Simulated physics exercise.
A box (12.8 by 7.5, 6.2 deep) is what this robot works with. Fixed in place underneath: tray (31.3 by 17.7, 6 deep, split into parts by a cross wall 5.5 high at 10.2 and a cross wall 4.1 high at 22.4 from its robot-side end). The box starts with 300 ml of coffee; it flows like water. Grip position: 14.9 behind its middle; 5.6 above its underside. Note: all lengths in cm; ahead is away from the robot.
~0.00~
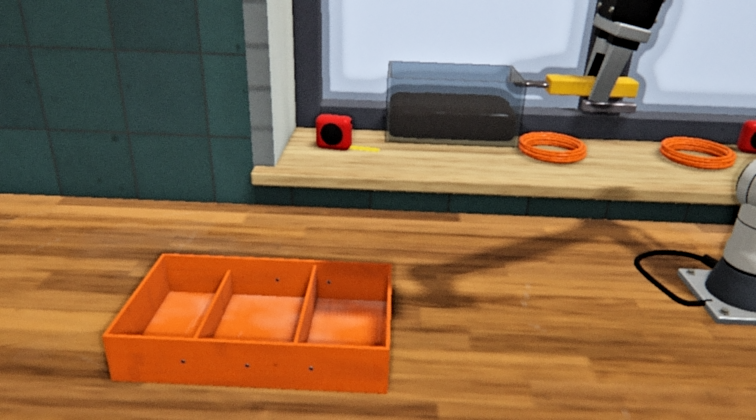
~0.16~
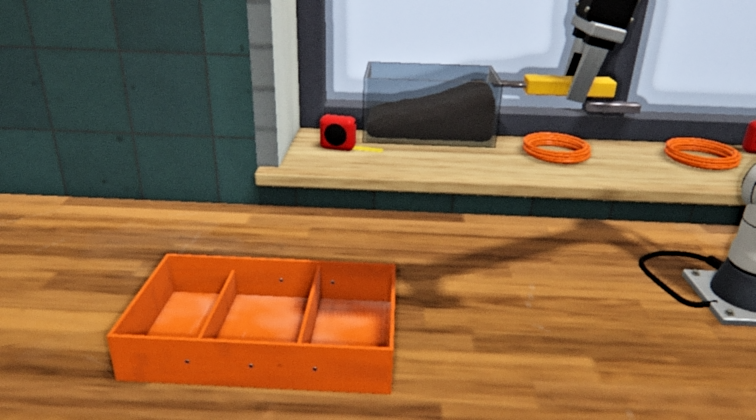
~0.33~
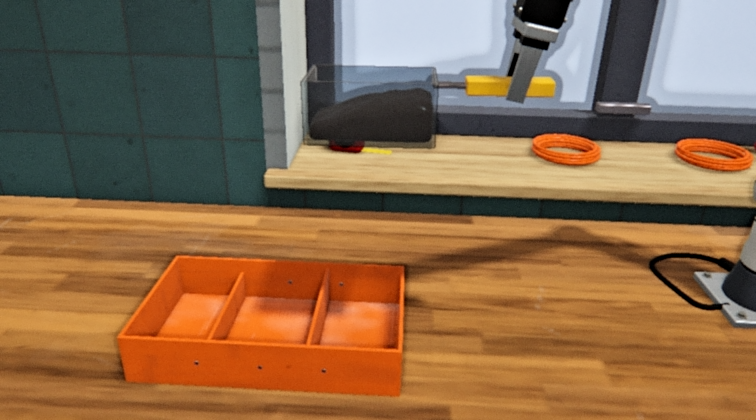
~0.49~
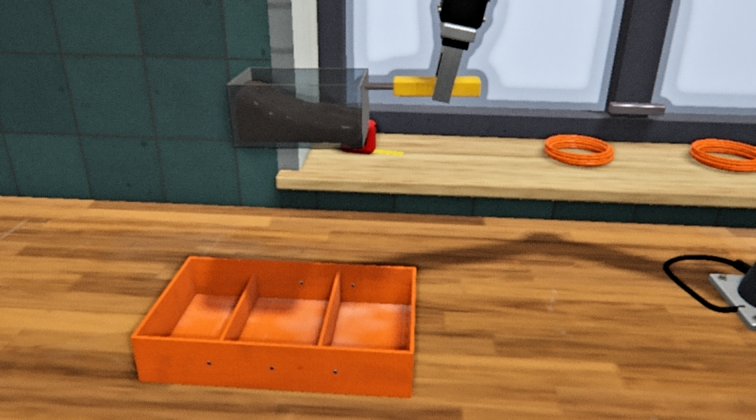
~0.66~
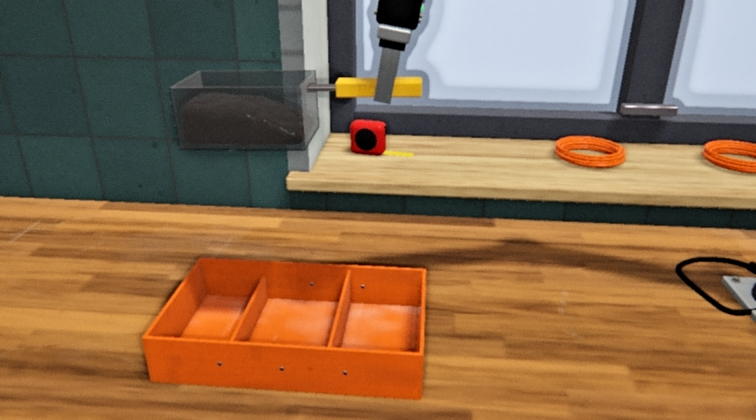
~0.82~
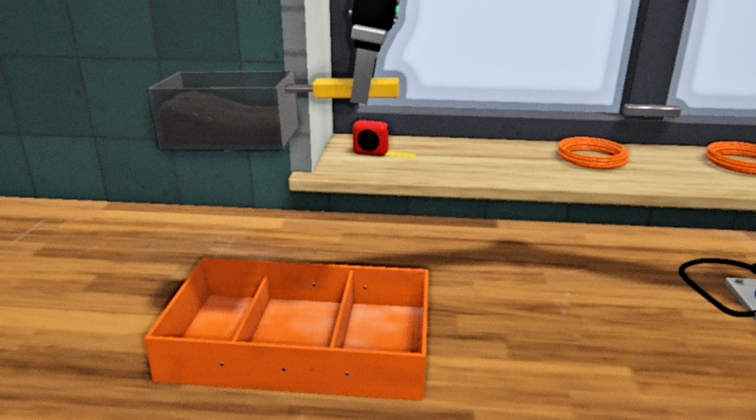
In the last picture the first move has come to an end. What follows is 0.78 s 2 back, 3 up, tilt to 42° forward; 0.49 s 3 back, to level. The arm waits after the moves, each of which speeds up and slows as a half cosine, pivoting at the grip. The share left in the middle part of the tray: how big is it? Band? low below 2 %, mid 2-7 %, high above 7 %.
Low.
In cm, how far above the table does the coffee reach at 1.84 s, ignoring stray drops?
Roughly 30 cm above the table.
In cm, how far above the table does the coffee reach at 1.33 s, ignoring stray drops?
Top height: Around 27 cm.
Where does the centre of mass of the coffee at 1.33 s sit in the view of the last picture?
Centre: Close to (254, 166) in the last picture.
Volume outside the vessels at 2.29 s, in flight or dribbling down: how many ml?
Some 0 ml.
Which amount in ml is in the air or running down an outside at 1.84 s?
Around 5 ml at that moment.
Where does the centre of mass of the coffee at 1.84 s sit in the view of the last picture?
The centre lands around (247, 175) in the last view.
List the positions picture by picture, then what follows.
In the first picture, box floor at (449, 129), level; upper third of the coffee around (451, 105), from x 390 to 515, top at y 95; 300 ml in the box.
In the second picture, box floor at (428, 129), level; upper third of the coffee around (464, 102), from x 370 to 495, top at y 80.
In the third picture, box floor at (372, 131), level; upper third of the coffee around (397, 104), from x 310 to 430, top at y 90.
In the fourth picture, box floor at (304, 133), tilted 1° forward; upper third of the coffee around (270, 106), from x 235 to 365, top at y 80.
In the fifth picture, box floor at (252, 134), tilted 2° forward; upper third of the coffee around (231, 108), from x 185 to 315, top at y 95.
In the sixth picture, box floor at (232, 135), tilted 2° forward; upper third of the coffee around (205, 110), from x 160 to 295, top at y 90; 300 ml in the box.
By 1.33 s, tilted 31° forward, liquid up to 27 above the table; 300 ml in the box.
By 1.84 s, tilted 22° forward, liquid up to 48 above the table; 250 ml in the box, 45 ml in the far-side part, 5 ml in the air or running down outside.
By 2.29 s, level, liquid up to 57 above the table; 250 ml in the box, 45 ml in the far-side part.
By 3.09 s, level, liquid up to 34 above the table; 250 ml in the box, 45 ml in the far-side part, 5 ml on the table or floor.
Final state, 250 ml in the box, 45 ml in the far-side part, 5 ml on the table or floor. That is 0 % in the middle part of the tray.
